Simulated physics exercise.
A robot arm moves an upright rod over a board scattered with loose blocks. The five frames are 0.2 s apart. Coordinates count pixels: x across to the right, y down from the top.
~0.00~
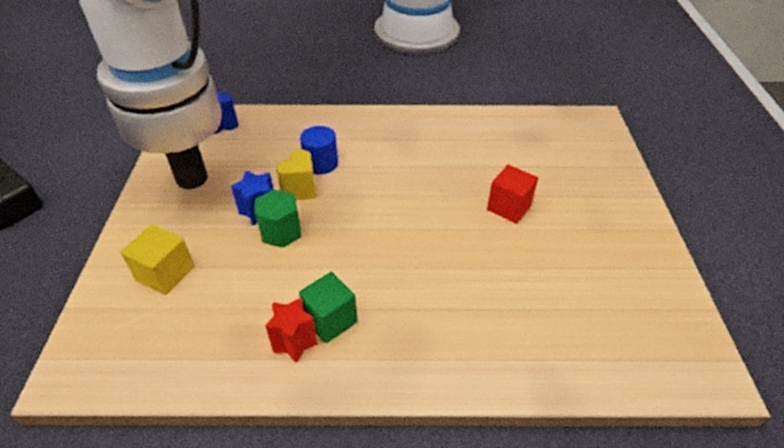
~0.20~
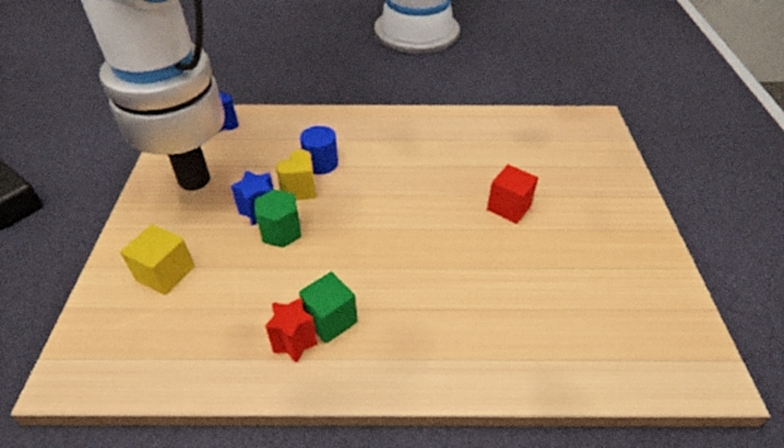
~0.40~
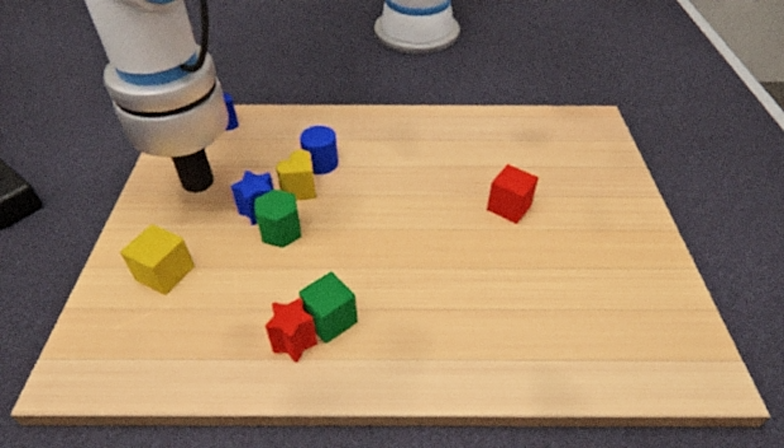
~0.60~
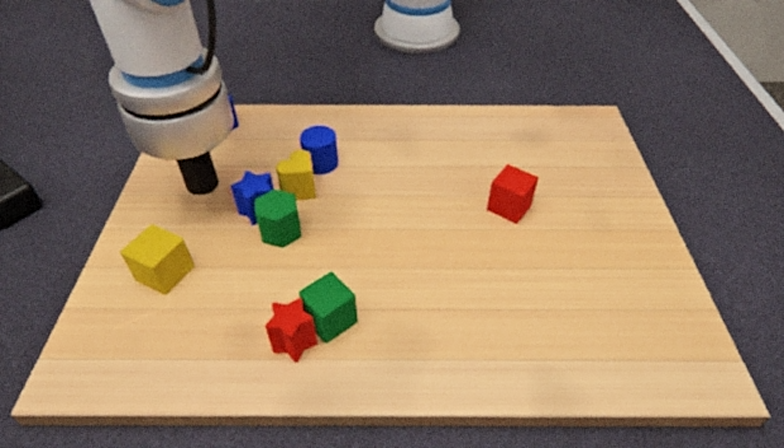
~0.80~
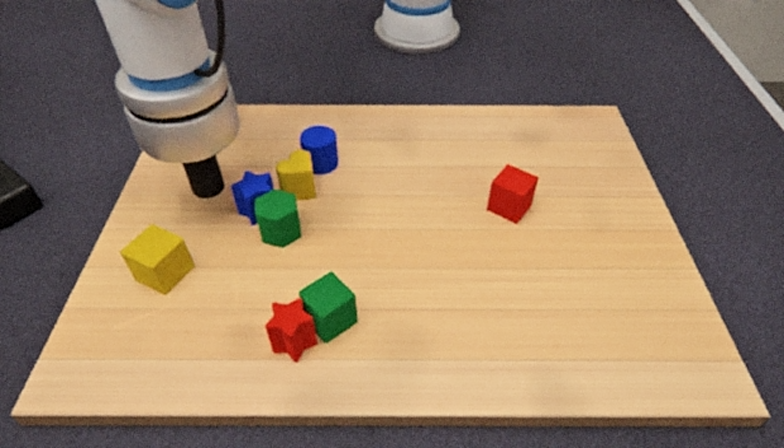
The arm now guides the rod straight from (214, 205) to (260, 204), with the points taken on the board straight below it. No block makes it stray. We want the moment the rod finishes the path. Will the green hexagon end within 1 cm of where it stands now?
It seems not.
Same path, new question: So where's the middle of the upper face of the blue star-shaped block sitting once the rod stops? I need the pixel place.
Its top middle will sit at (278, 186).
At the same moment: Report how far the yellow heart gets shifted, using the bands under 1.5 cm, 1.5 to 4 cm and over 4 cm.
It ends within 1.5 cm of its spot.
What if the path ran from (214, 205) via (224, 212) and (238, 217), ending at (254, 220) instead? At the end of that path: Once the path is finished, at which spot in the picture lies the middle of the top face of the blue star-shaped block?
About (277, 182).
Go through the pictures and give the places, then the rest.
In the first picture, rod tip at (193, 180); block tops, blue star-shaped block at (253, 183); green hexagon at (275, 204); yellow heart at (296, 162).
In the second picture, rod at (195, 182); blocks unchanged.
In the third picture, rod at (199, 184); blocks unchanged.
In the fourth picture, rod at (203, 186); blocks unchanged.
In the fifth picture, rod at (209, 189); blue star-shaped block at (253, 183); green hexagon at (275, 204); yellow heart at (296, 162).
What follows on the original path. Halfway along, rod at (233, 189); blue star-shaped block at (256, 184).
At the end, rod at (256, 189); blue star-shaped block at (278, 186); green hexagon at (291, 210), turned 20° clockwise; yellow heart in place.
